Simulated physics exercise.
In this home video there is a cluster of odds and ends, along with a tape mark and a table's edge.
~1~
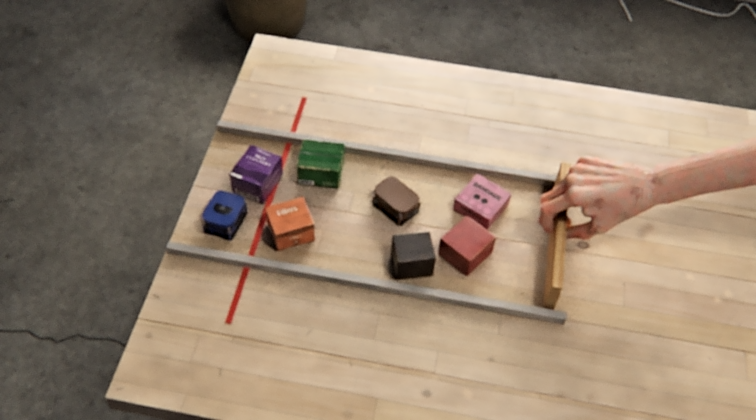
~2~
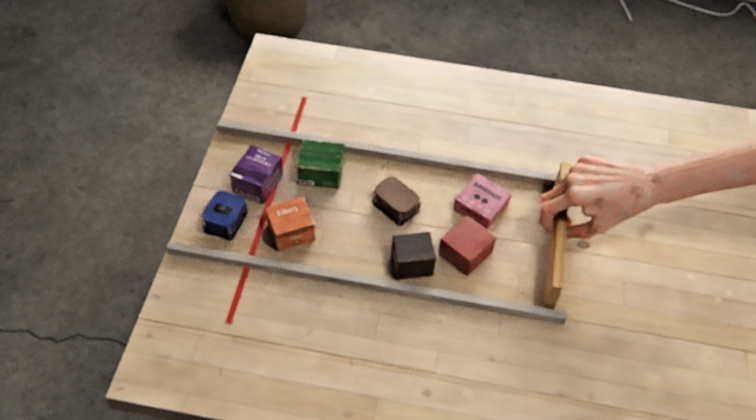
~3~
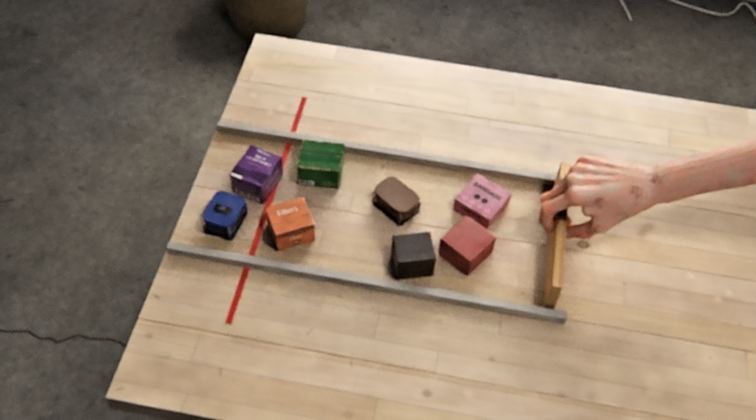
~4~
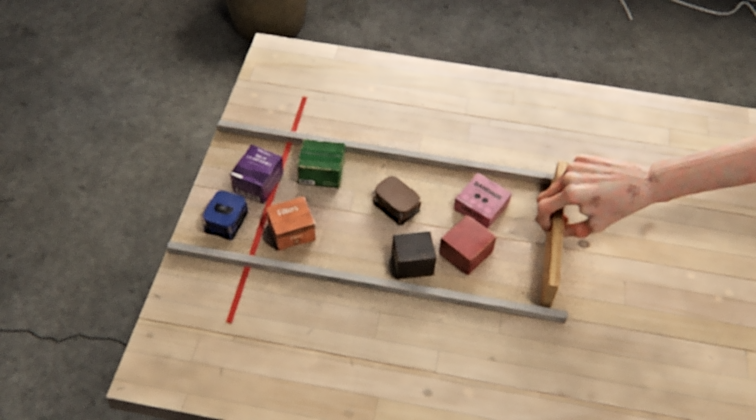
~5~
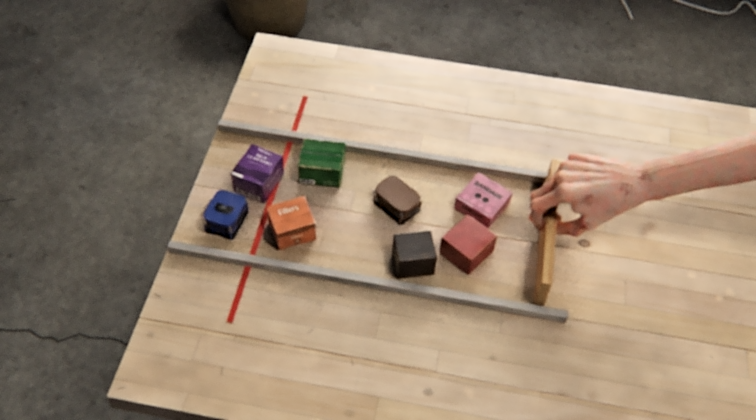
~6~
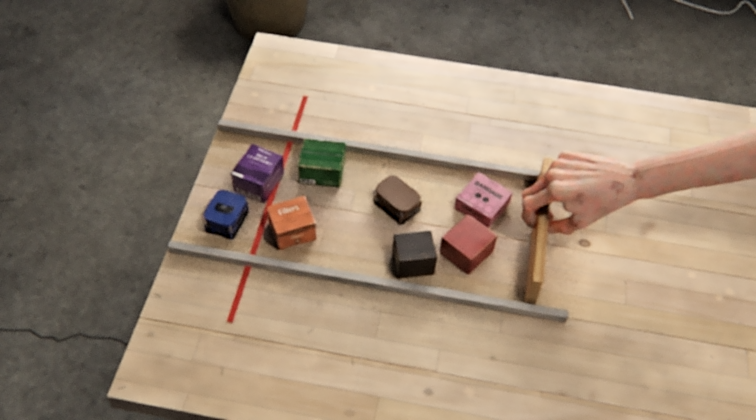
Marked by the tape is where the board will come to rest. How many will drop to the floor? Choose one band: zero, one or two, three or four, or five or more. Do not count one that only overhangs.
One or two.
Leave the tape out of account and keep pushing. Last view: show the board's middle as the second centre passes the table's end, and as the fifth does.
(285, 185), later (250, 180).
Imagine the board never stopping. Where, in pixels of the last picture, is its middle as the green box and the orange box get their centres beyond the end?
The middle is at (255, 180) when it's the green box, and at (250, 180) when it's the orange box.
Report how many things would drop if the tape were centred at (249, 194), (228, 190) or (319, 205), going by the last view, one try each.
4, 5, 0.
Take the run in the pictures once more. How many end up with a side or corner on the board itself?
Looks like 3 of them, all told.
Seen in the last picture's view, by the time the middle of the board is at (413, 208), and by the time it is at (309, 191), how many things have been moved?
At the one place 5, at the other 8.
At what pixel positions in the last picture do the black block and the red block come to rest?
Positions - first (240, 232), then (249, 200).
Soon after, none off yet; blue case at rest near (226, 215); purple box at rest near (258, 173); orange box at rest near (292, 223).
After that, none off yet; blue case at rest near (226, 215); purple box displaced a little near (245, 179); orange box moving near (283, 224).
In the end, the number that fall off is one or two; gone, purple box and blue case.
